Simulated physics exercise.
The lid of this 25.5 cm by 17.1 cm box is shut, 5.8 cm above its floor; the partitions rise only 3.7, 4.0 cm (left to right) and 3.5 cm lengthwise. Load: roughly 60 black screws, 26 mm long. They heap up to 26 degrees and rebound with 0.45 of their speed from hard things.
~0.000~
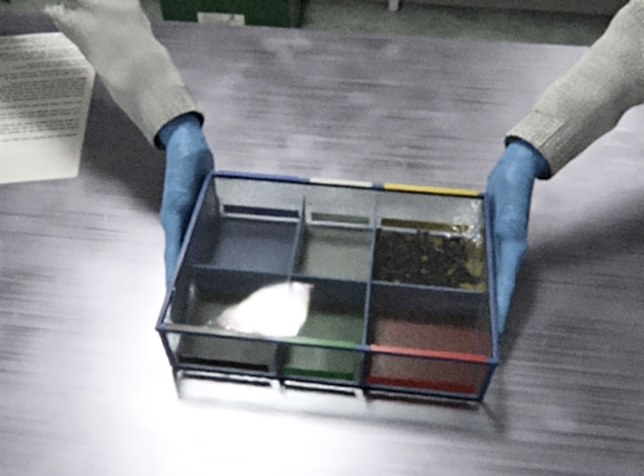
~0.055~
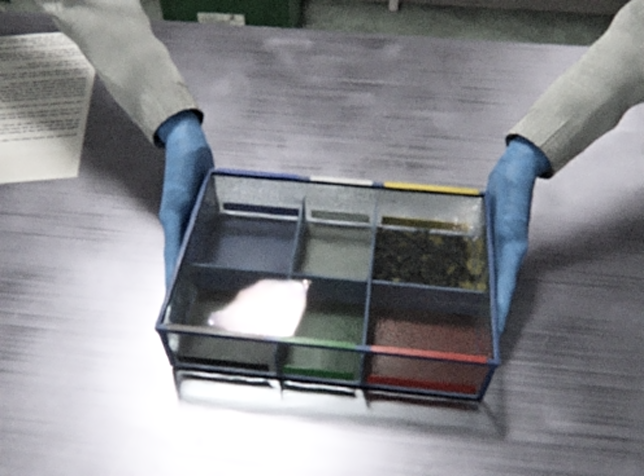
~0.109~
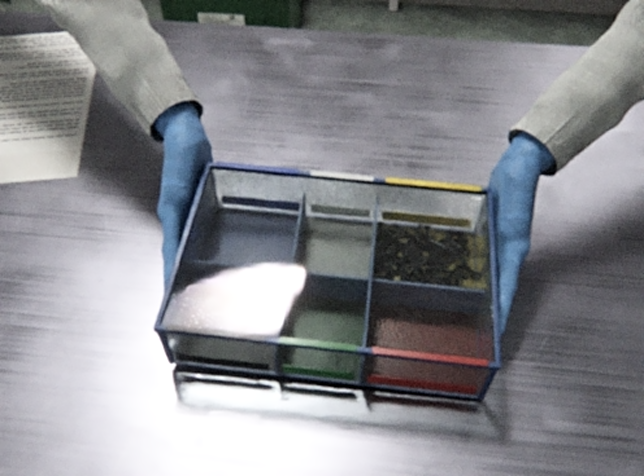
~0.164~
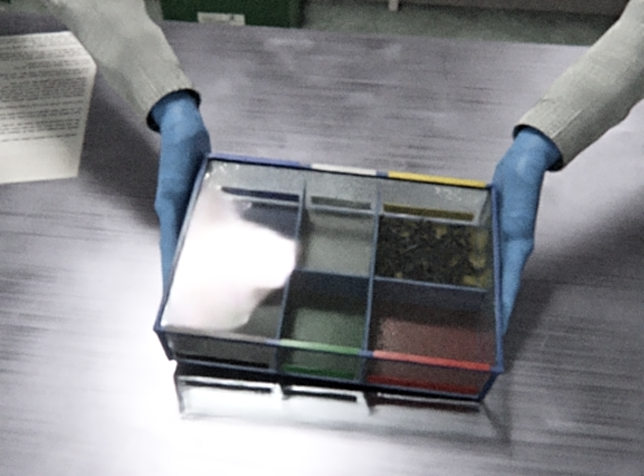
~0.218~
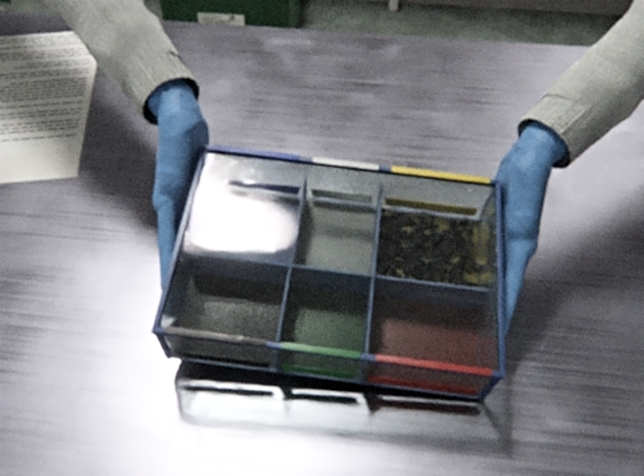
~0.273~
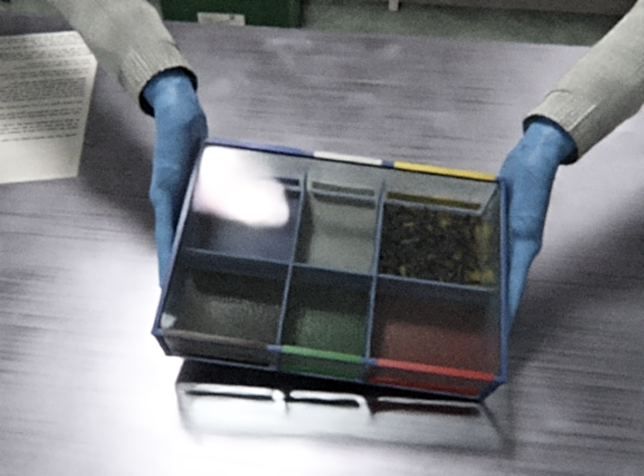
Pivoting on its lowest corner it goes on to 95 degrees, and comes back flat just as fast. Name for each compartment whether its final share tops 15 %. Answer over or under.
Red: Over, blue: Under, green: Under, yellow: Over, white: Under, black: Under.
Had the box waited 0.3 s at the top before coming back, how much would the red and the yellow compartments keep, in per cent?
In that case red 50, yellow 50.
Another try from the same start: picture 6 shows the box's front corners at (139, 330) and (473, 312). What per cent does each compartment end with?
Red 0, blue 10, green 0, yellow 50, white 10, black 30.
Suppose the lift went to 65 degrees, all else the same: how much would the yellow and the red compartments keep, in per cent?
In that case yellow 100; red 0.
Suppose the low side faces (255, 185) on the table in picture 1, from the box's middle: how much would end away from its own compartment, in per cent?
Some 10 per cent.
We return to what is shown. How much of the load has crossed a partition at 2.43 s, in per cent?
Some 40 per cent.
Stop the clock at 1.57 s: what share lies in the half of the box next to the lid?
Some 20 per cent.
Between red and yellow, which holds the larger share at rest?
The yellow compartment.
After 1.57 s, tilt 95 degrees; red 10 %, yellow 90 %.
After 2.43 s, tilt 43 degrees; red 40 %, yellow 60 %.
After 3.30 s, tilt 0 degrees; red 40 %, yellow 60 %.
By 3.6 s all is still; red 40 %, blue 0 %, green 0 %, yellow 60 %, white 0 %, black 0 %.
